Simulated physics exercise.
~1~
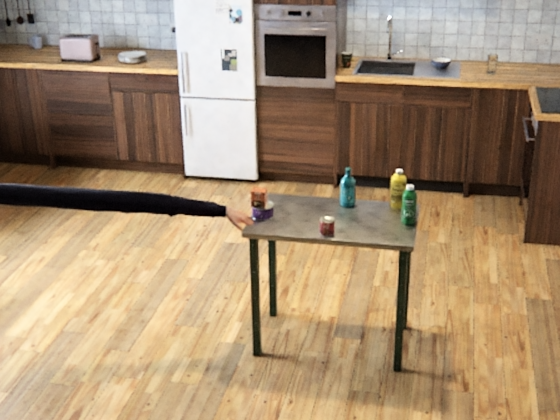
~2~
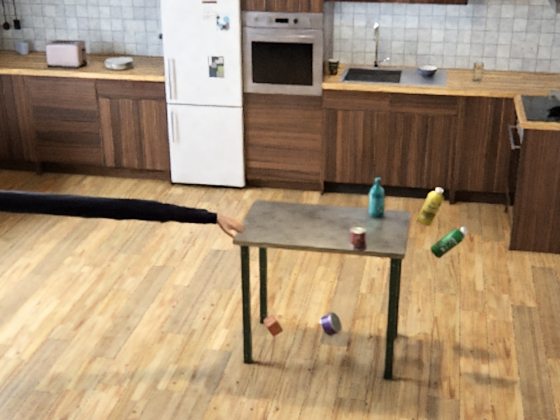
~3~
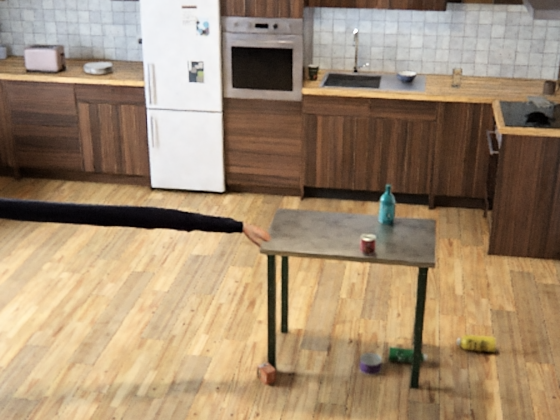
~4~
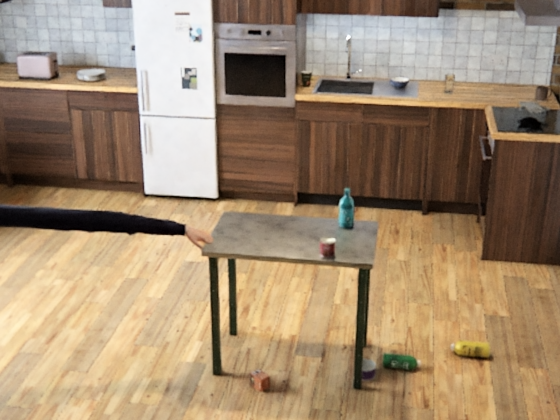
The clip shows a hand jerking a small table in a kitchen, sending a purple tub, an orange packet, and yellow and green bottles to the floor, while the turquoise bottle and red tin shift but remain standing on the tabletop at the end.
